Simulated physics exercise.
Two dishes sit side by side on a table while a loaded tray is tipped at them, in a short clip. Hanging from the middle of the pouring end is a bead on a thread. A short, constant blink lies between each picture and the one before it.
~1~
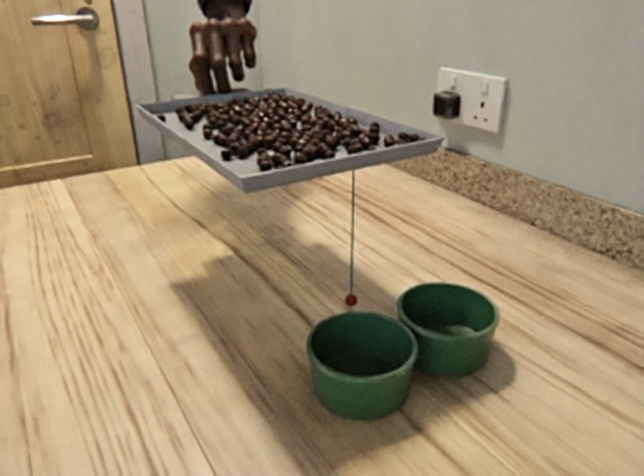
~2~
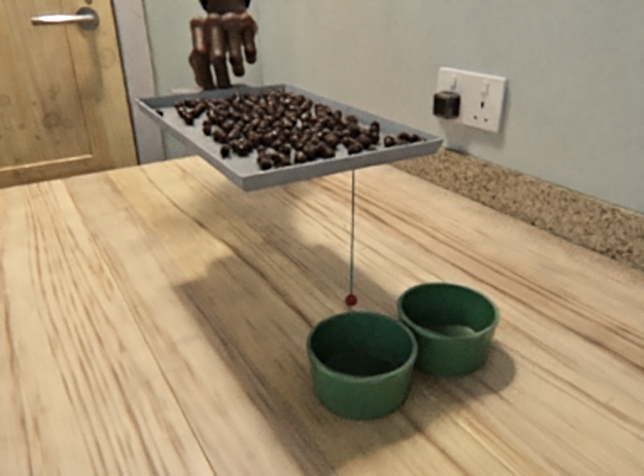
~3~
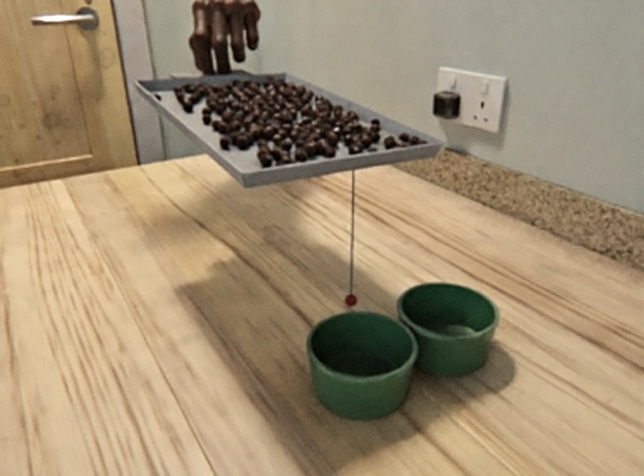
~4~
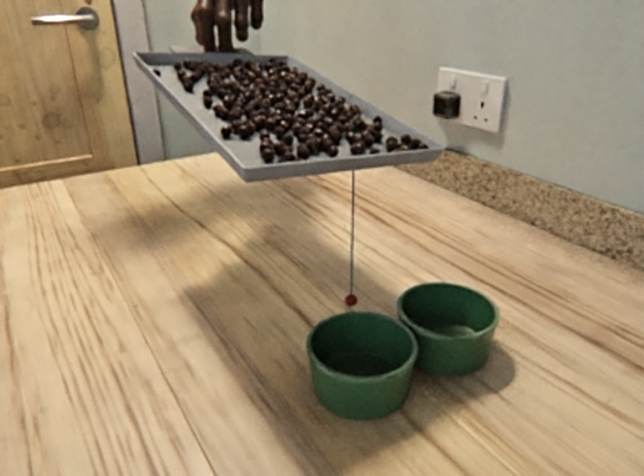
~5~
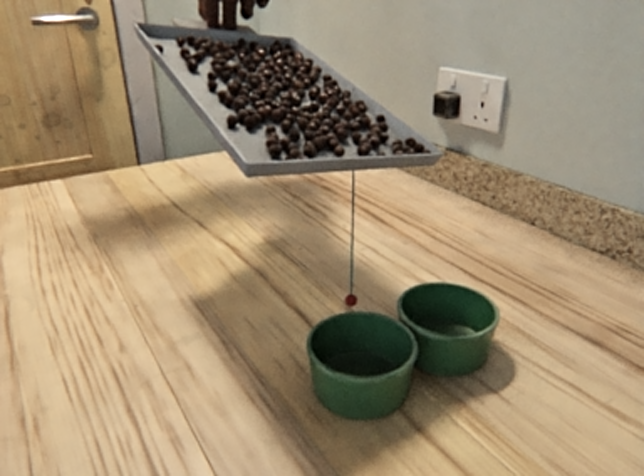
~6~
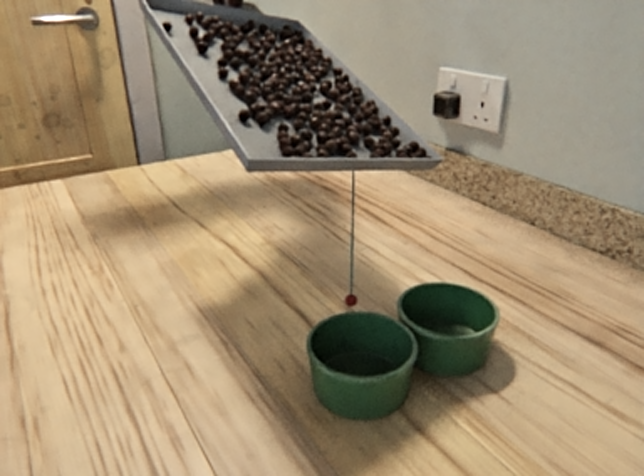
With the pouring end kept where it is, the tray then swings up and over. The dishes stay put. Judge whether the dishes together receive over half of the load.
Most of it finds a dish.
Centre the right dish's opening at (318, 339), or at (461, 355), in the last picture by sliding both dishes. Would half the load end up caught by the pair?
Well, the minor share the first time and the minor share the second time.
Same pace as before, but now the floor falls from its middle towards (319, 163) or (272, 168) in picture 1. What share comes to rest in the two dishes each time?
About 30 and 10 percent.
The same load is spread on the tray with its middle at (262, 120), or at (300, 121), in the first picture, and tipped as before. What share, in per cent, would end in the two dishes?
First case around 60 %, second case around 70 %.
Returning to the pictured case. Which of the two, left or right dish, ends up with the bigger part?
More winds up in the rightward dish.
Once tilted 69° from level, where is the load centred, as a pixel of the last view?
Somewhere about (430, 205).
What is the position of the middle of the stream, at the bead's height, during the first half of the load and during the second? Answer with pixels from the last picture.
(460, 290), then (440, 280).
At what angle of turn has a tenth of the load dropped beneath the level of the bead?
My estimate is some 65 degrees.
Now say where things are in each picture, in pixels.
Corners of the pouring end at (245, 175) and (438, 137), level; middle of the load at (284, 125), chocolate balls; left dish at (394, 391); right dish at (481, 349); bead on its thread at (351, 300), in the first picture.
Corners of the pouring end at (245, 174) and (438, 138), level; middle of the load at (284, 123), in the second picture.
Corners of the pouring end at (246, 170) and (438, 141), tipped barely, lowest at the right corner; middle of the load at (284, 115), in the third picture.
Corners of the pouring end at (247, 165) and (439, 146), tipped a little, lowest at the right corner; middle of the load at (286, 104), in the fourth picture.
Corners of the pouring end at (250, 160) and (439, 152), tipped clearly, lowest at the right corner; middle of the load at (292, 94), about a quarter on the move, in the fifth picture.
Corners of the pouring end at (253, 155) and (438, 157), tipped clearly, lowest at the right corner; middle of the load at (303, 87), nearly all on the move; left dish at (394, 391); right dish at (481, 349), in the sixth picture.
Soon, tray tipped steeply; about half on the tray; a stray few in the left dish; about a quarter in the right dish; a stray few outside both; about a third in the air.
A while on, tray tipped past a quarter turn; a small part in the left dish; about two thirds in the right dish; about a quarter outside both; a stray few in the air.
Towards the end, tray tipped past a quarter turn; a small part in the left dish; about two thirds in the right dish; about a third outside both.
Finally, tray tipped past a quarter turn; a small part in the left dish; about two thirds in the right dish; about a third outside both.
